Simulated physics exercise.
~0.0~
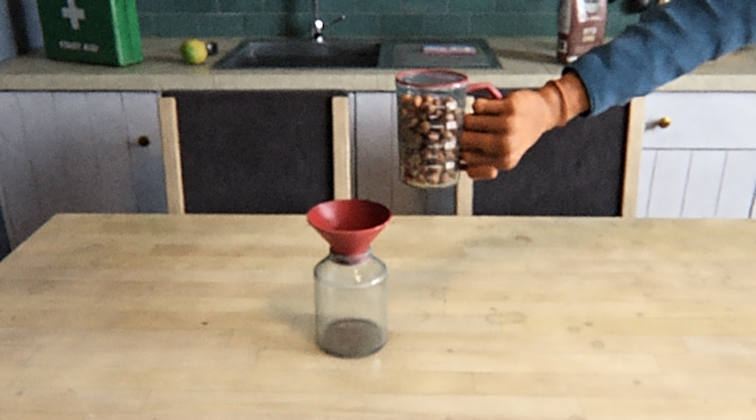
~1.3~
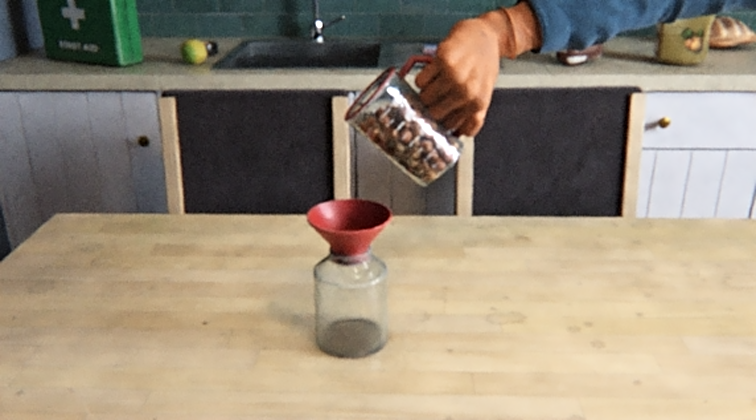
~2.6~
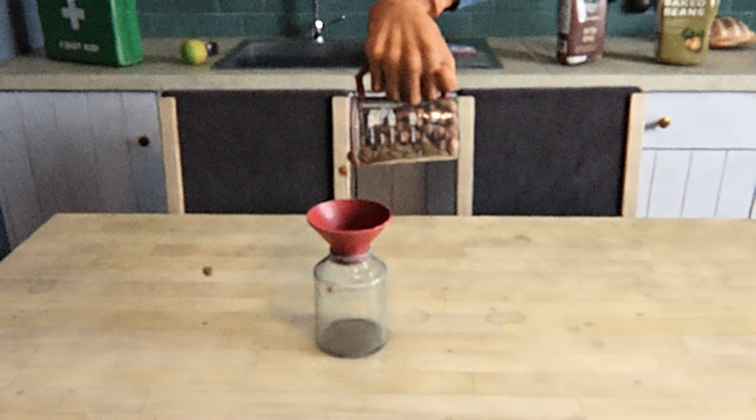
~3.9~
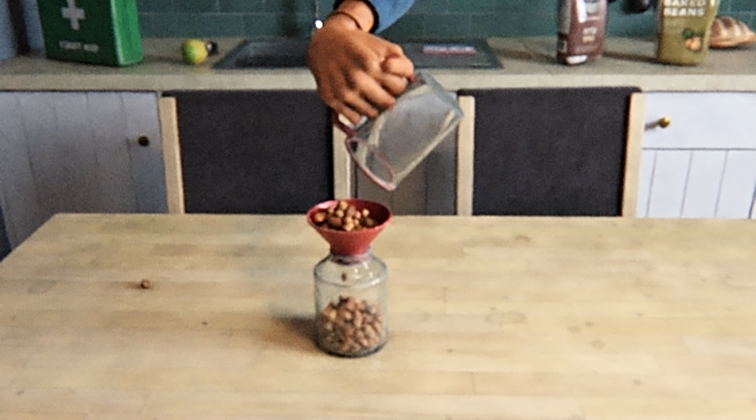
To begin with, a hand in a blue sleeve holds a clear handled cup full of hazelnuts upright, above and to the right of a glass jar with a red funnel on a wooden table. The hand moves left and tilts the cup towards the funnel. As the cup reaches its side, the first nuts drop, and a stray one appears on the table to the left. The cup tips further until it is empty, its mouth pointing down. At the end, nuts lie heaped in the jar, others still fill the funnel, and a single nut rests on the tabletop.
